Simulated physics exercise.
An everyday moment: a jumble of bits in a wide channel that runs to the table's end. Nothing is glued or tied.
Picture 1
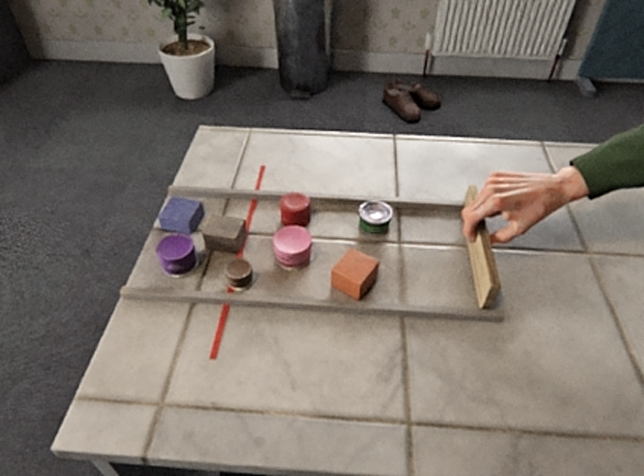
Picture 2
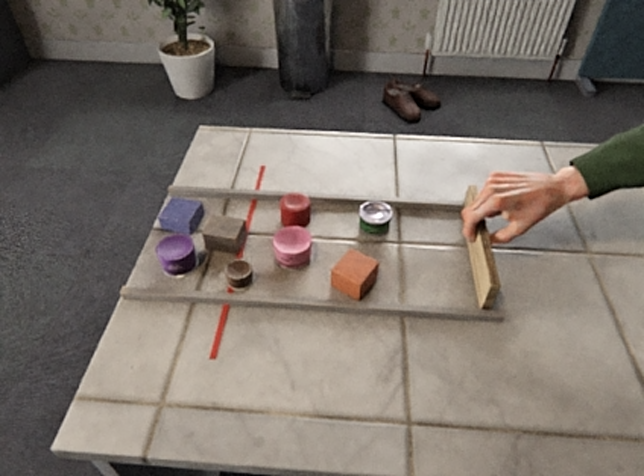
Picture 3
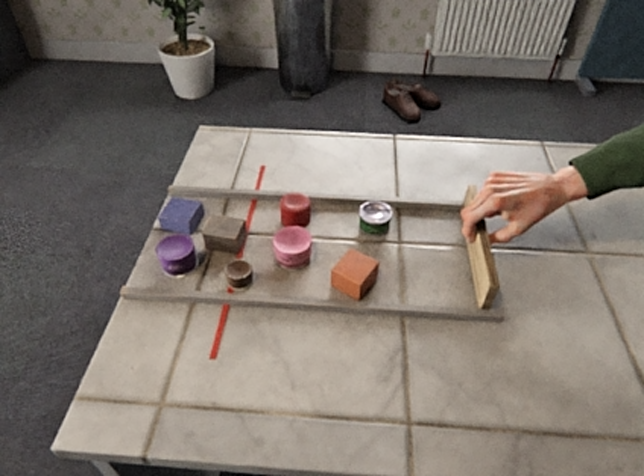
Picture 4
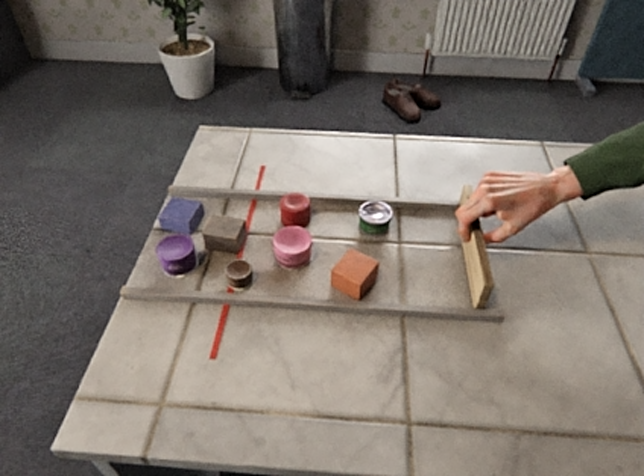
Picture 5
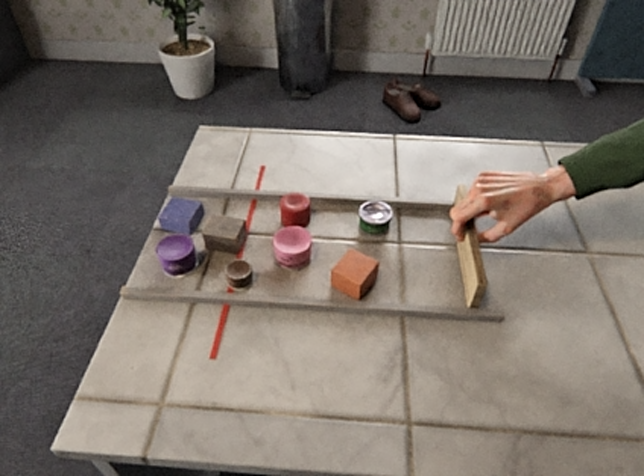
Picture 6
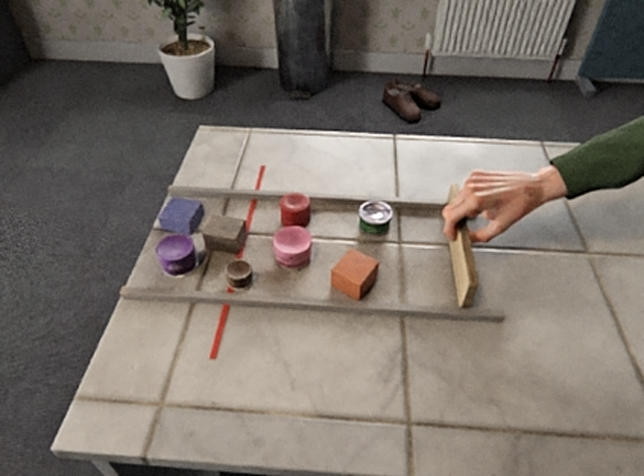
A hand slid an upright wooden board a short way left along a wide channel on a tiled table, while the coloured blocks and pots scattered ahead of it stayed still.
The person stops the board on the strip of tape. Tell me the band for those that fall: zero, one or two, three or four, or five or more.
As it turns out, the number that fall off is zero.
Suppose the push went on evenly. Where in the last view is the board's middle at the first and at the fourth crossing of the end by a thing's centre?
About (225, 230), then (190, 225).
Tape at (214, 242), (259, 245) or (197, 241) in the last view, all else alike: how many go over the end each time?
In that order 1, 0 and 2.
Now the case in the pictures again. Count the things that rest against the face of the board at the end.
The number is 3.
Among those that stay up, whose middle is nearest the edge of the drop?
The blue block.
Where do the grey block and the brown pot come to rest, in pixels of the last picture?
First (196, 228), then (186, 271).
A little later, none off yet; blue block at rest near (182, 215); purple pot at rest near (178, 256); grey block at rest near (225, 234).
When it is over, the number that fall off is zero.
